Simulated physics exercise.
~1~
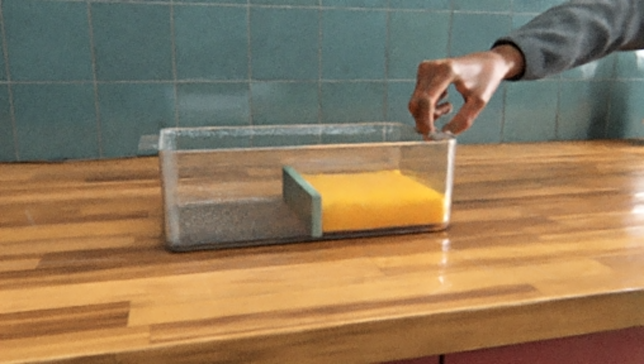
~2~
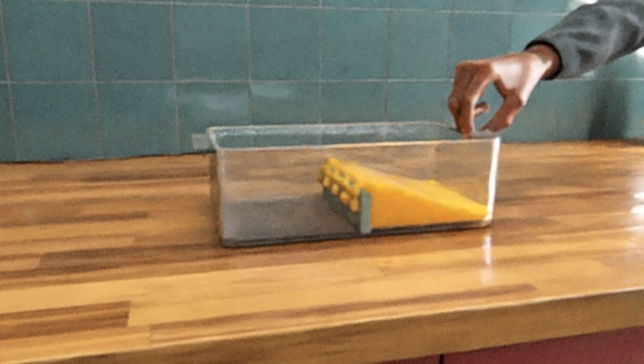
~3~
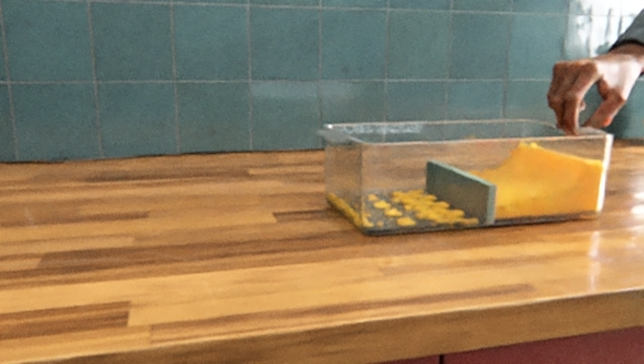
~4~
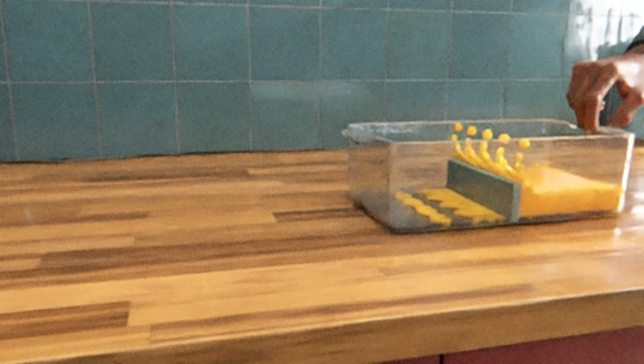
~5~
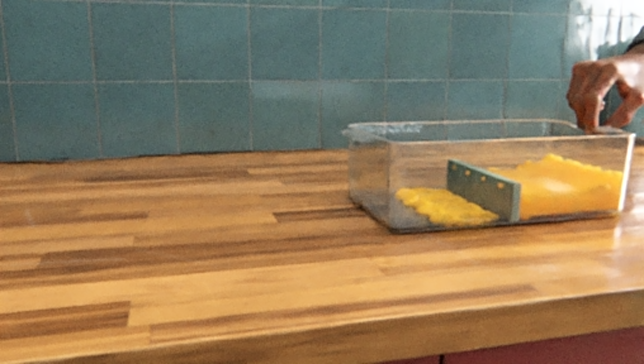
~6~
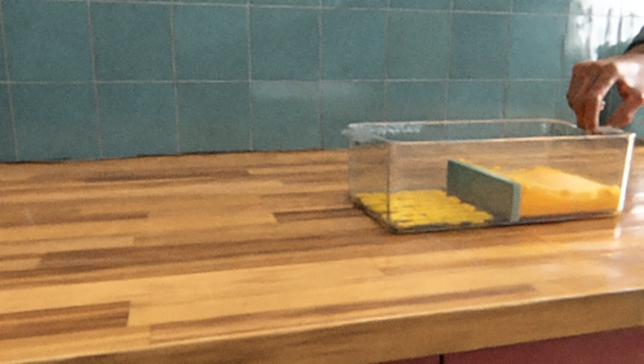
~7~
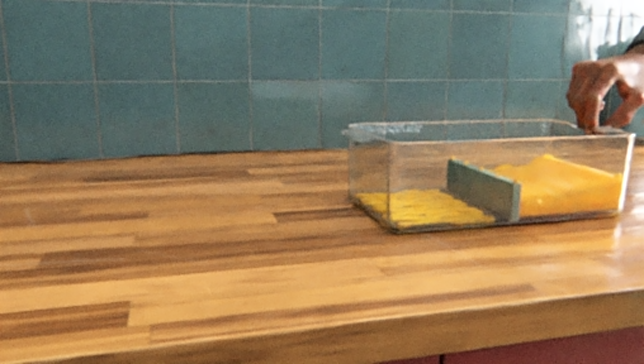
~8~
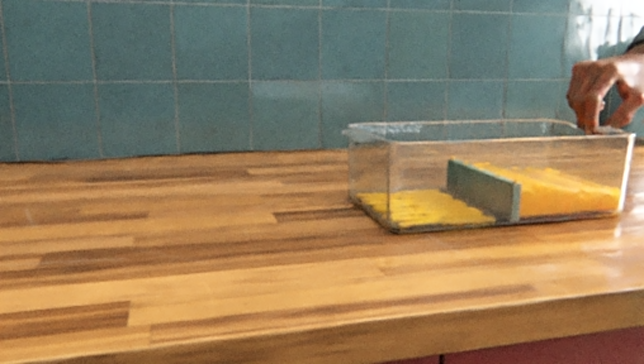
The clip shows a hand pulling a clear two-part box of yellow liquid to the right across a wooden counter; the liquid spills over the green divider into the left part, then settles with a thin yellow layer there and most still on the right.
